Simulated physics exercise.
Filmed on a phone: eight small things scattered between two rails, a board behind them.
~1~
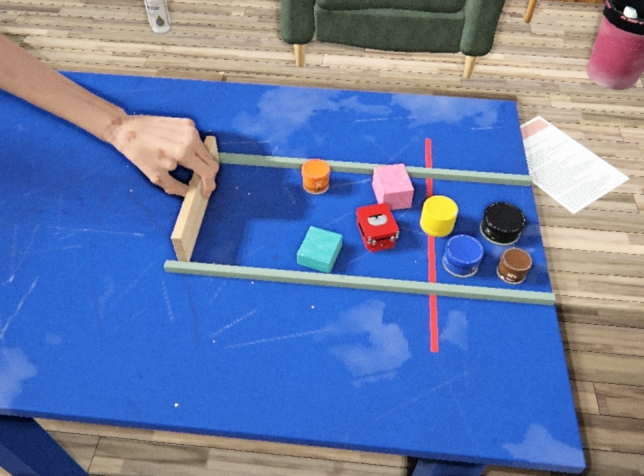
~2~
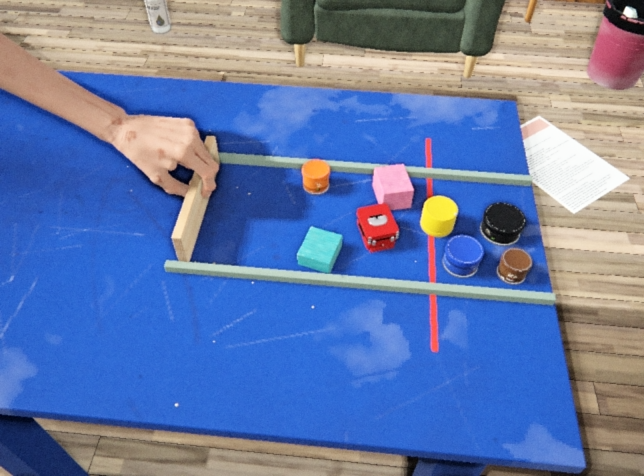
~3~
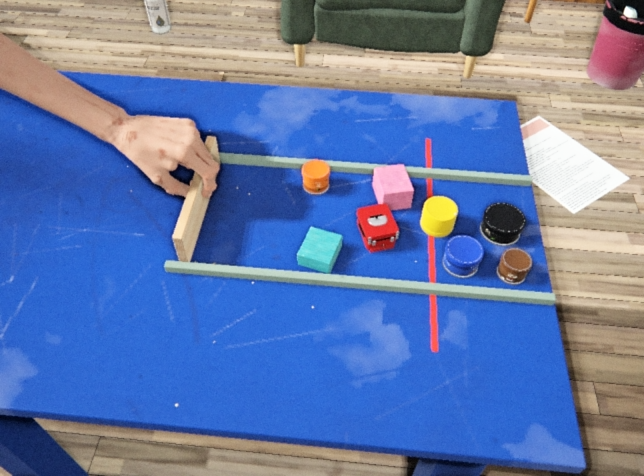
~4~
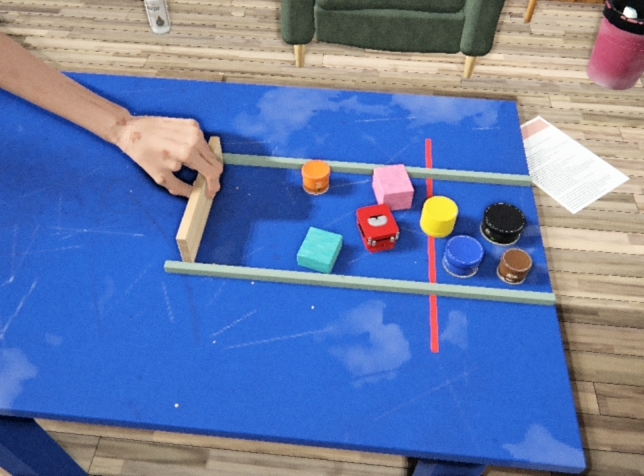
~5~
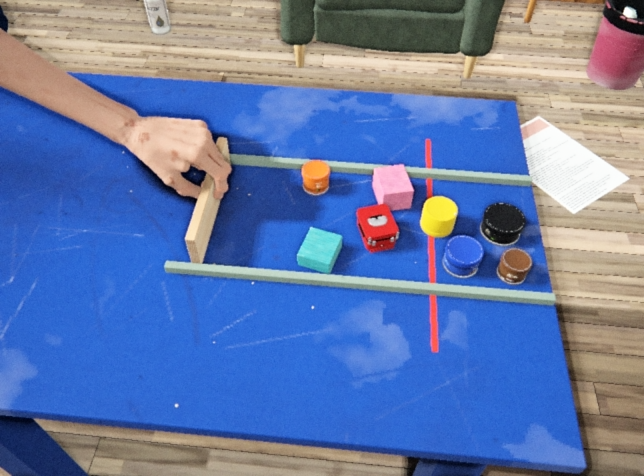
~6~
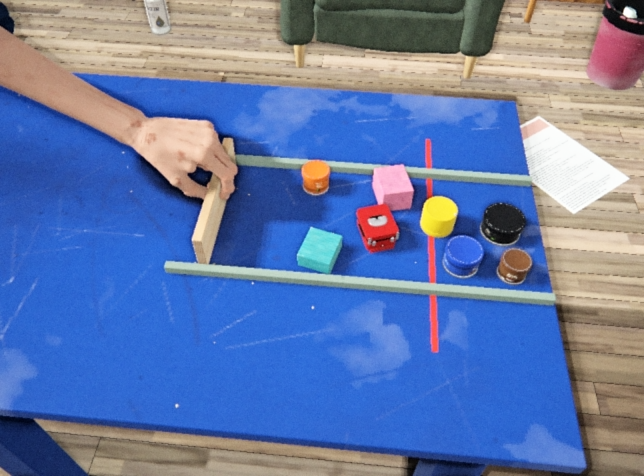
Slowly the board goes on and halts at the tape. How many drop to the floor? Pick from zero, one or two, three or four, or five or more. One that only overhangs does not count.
The number that fall off is zero.
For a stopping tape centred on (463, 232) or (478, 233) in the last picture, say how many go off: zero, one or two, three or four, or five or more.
For each place: 1 or 2; just one or two.
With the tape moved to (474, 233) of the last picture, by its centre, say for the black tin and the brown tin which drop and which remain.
The black tin tumbles off, the brown tin tumbles off.
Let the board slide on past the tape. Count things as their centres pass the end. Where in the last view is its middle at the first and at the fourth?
About (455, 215), then (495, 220).
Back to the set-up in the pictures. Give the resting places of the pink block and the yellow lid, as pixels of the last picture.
About (470, 195), and the other about (487, 219).
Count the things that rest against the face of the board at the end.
3 of them.
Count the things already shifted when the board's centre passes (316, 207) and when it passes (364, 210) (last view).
2 and 4.
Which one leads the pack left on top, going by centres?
Foremost is the black tin.
Soon after, none off yet; brown tin at rest near (514, 267); black tin at rest near (502, 224); blue pot at rest near (463, 257).
In the end, the number that fall off is zero.
